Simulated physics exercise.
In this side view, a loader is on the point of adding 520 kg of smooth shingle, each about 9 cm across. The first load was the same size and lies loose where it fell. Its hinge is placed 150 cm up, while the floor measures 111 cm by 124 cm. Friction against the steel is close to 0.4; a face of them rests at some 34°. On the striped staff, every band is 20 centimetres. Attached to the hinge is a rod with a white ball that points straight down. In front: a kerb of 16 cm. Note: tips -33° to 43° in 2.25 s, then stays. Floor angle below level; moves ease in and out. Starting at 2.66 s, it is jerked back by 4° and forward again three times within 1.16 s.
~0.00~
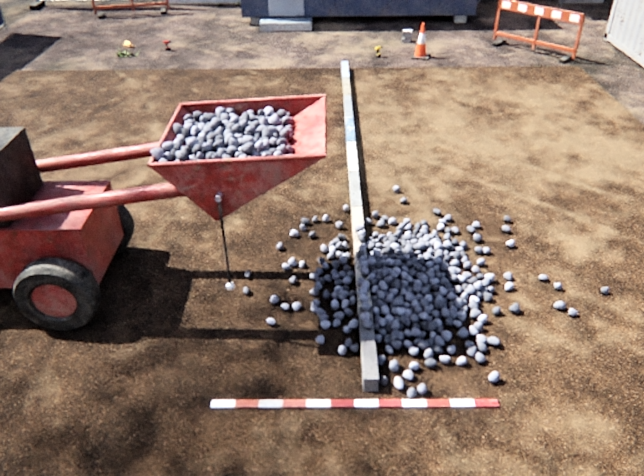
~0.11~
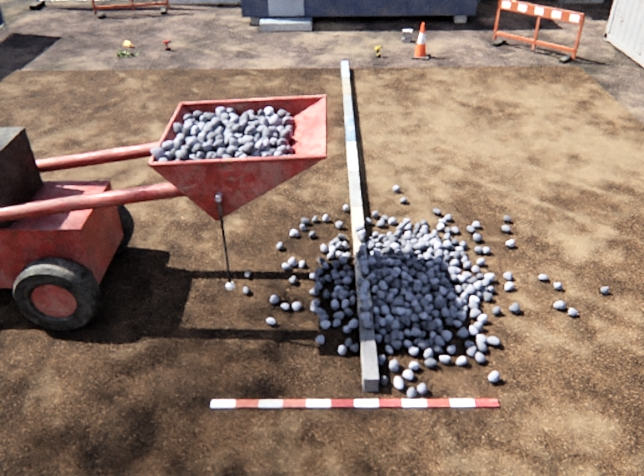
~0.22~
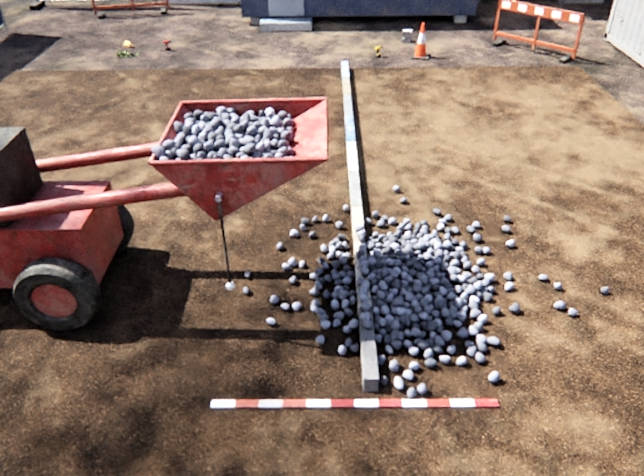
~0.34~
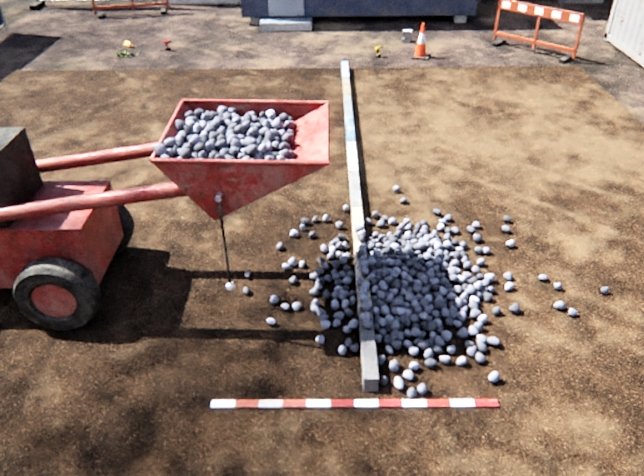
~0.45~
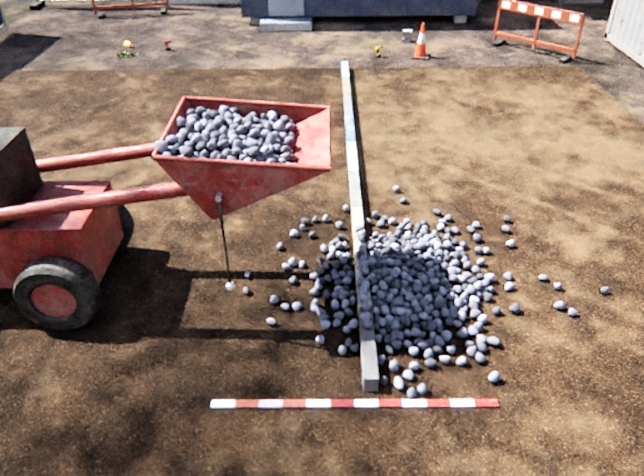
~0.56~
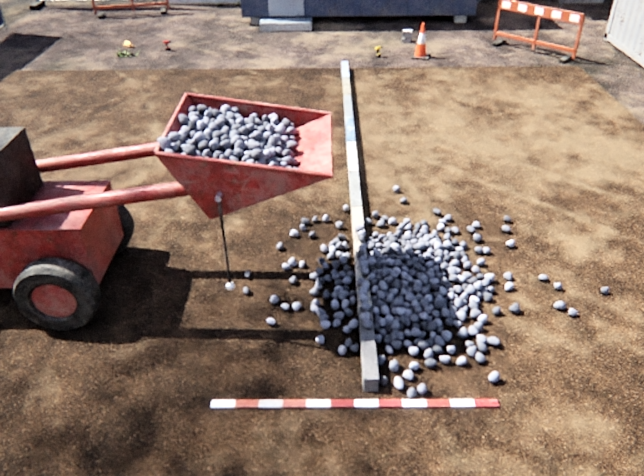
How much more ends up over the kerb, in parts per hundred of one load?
Close to 18 parts in a hundred.
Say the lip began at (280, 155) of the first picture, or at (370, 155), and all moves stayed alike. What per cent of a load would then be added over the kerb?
Some 0 percent, and then 65 percent.
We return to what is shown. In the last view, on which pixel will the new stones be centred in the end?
(337, 277).
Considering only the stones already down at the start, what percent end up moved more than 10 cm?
5 %.
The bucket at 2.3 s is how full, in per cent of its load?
Roughly 10 parts in a hundred of the load.
After 1.7 s the floor is at 31°; in per cent of one load, 90 in the bucket, 27 on this side of the kerb, 82 over the kerb; the foremost stones are at (543, 268).
After 2.3 s the floor is at 43°; in per cent of one load, 8 in the bucket, 101 on this side of the kerb, 91 over the kerb; the foremost stones are at (543, 268).
After 4.3 s the floor is at 43°; in per cent of one load, 0 in the bucket, 99 on this side of the kerb, 101 over the kerb; the foremost stones are at (543, 268).
After 7.1 s the floor is at 43°; in per cent of one load, 0 in the bucket, 99 on this side of the kerb, 101 over the kerb; the foremost stones are at (543, 268). Net gain over the kerb, 18.
